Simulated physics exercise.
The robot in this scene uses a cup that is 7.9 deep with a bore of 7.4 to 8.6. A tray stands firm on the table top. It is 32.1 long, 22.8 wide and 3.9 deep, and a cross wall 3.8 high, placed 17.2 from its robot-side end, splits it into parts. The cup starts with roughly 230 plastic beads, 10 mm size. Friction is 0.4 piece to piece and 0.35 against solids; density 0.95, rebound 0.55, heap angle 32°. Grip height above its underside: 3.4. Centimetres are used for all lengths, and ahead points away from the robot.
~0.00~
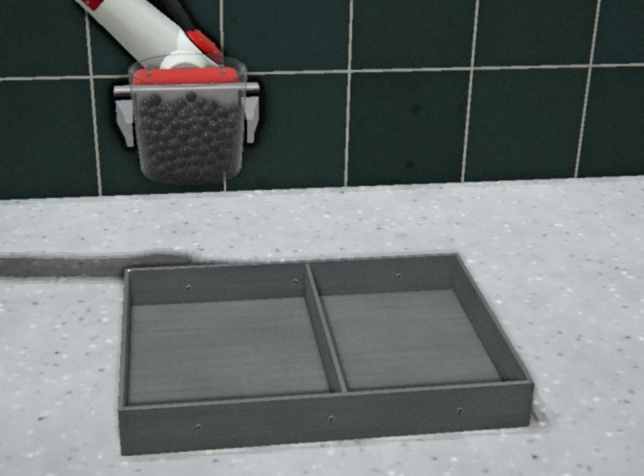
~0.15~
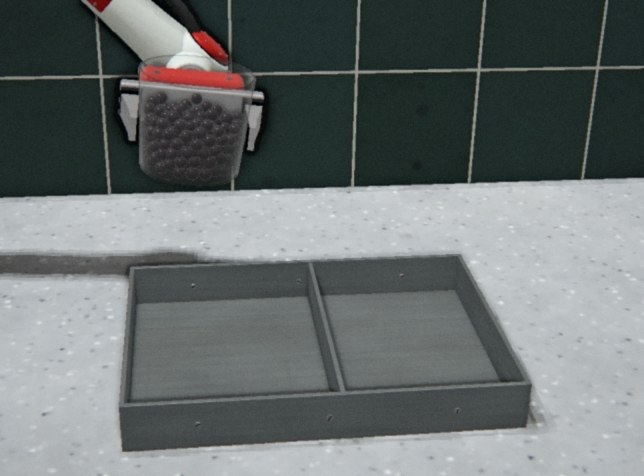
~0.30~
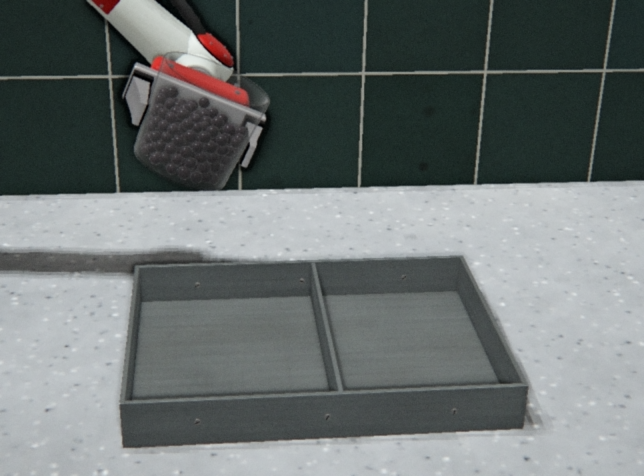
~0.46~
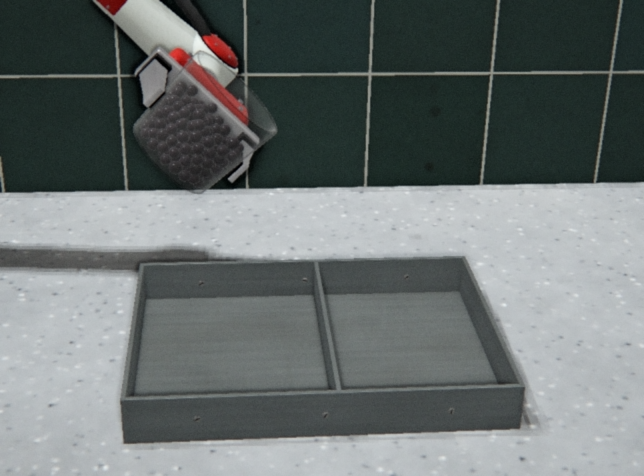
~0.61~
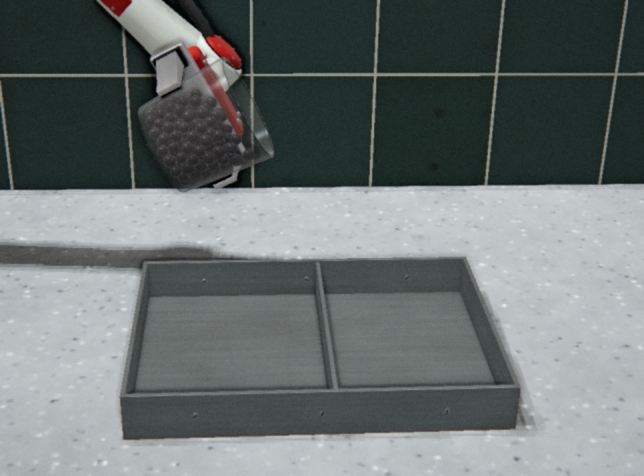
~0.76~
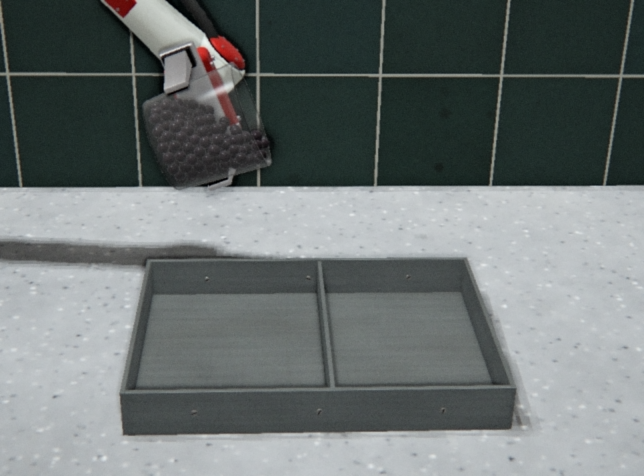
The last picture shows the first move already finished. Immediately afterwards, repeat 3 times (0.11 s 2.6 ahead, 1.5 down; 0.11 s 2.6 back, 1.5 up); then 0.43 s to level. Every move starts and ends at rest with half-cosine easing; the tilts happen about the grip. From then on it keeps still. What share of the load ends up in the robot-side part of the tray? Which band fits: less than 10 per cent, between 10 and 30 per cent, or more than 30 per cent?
It falls between 10 and 30 per cent.
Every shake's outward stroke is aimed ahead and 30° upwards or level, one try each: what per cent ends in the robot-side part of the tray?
It comes to around 30 per cent on the first try and around 20 per cent on the second.
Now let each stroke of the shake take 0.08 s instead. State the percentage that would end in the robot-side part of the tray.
Estimate for that case: 10 %.
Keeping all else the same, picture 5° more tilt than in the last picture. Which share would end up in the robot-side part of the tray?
Around 20 in a hundred, I'd say.
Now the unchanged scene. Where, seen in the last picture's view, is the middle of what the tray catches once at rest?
Centre estimate: Around (313, 353).
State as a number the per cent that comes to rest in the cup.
Around 75 in a hundred.
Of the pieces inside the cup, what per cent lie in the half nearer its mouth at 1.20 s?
Some 45 percent is in that half.
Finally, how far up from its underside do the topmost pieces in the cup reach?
I'd say near 6.5 cm from the bottom.
By 1.20 s, tilted 69° forward, highest piece 23 above the table; 204 in the cup, 10 in the robot-side part, 7 in the far-side part, 11 in flight or on a rim.
By 1.63 s, tilted 35° forward, highest piece 24 above the table; 174 in the cup, 33 in the robot-side part, 24 in the far-side part, 1 in flight or on a rim.
By 2.05 s, level, highest piece 26 above the table; 174 in the cup, 33 in the robot-side part, 25 in the far-side part.
By 3.10 s, level, highest piece 26 above the table; 174 in the cup, 33 in the robot-side part, 25 in the far-side part.
Final count, 174 in the cup, 33 in the robot-side part, 25 in the far-side part. That is 14 % in the robot-side part of the tray.
